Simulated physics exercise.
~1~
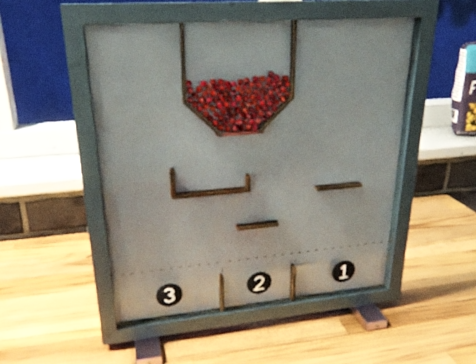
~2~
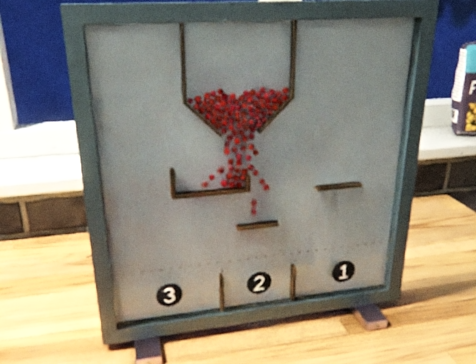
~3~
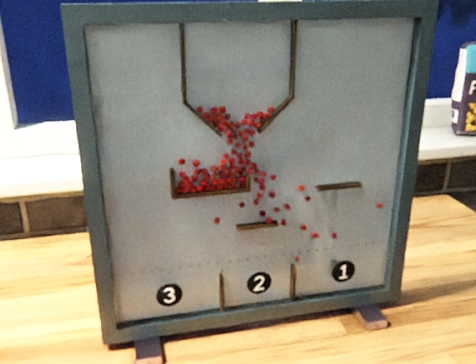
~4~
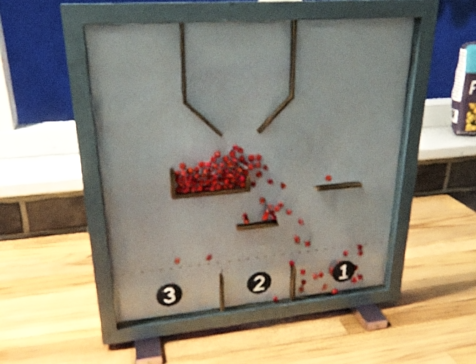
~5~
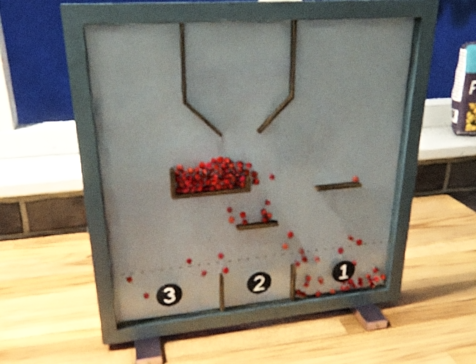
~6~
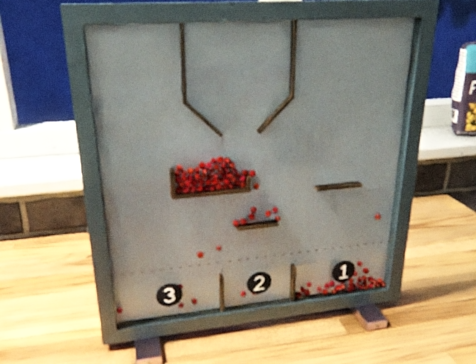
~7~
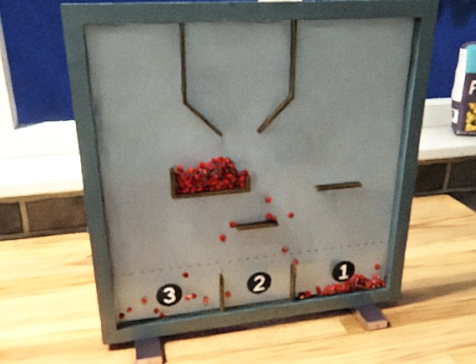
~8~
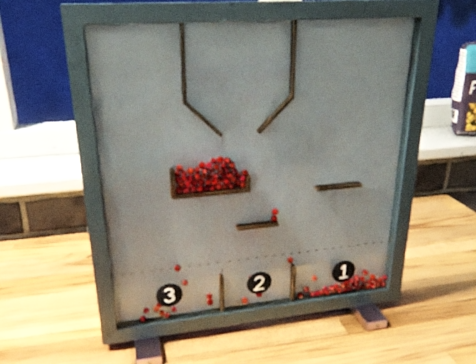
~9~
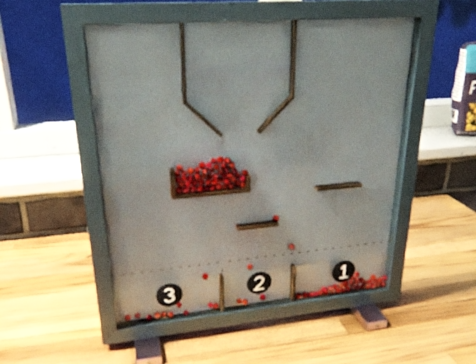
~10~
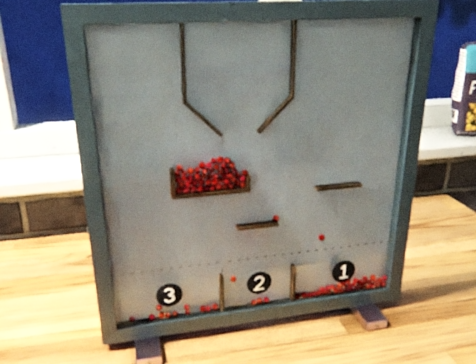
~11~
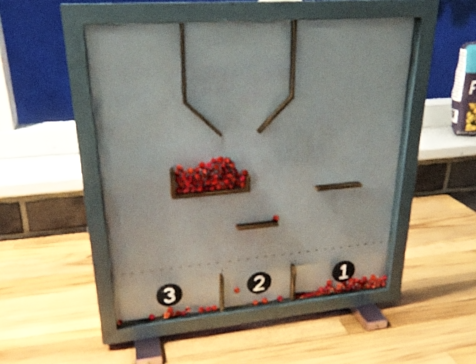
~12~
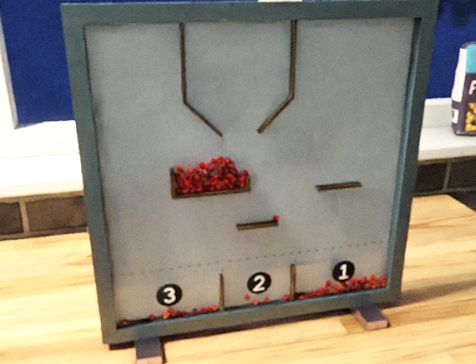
In this clip, red beads pour from a hopper in an upright case, piling on a tray-like ledge and bouncing off lower ledges. About half stay on the ledge, while the rest settle below, most in the right bin, fewer in the left and fewest in the middle.
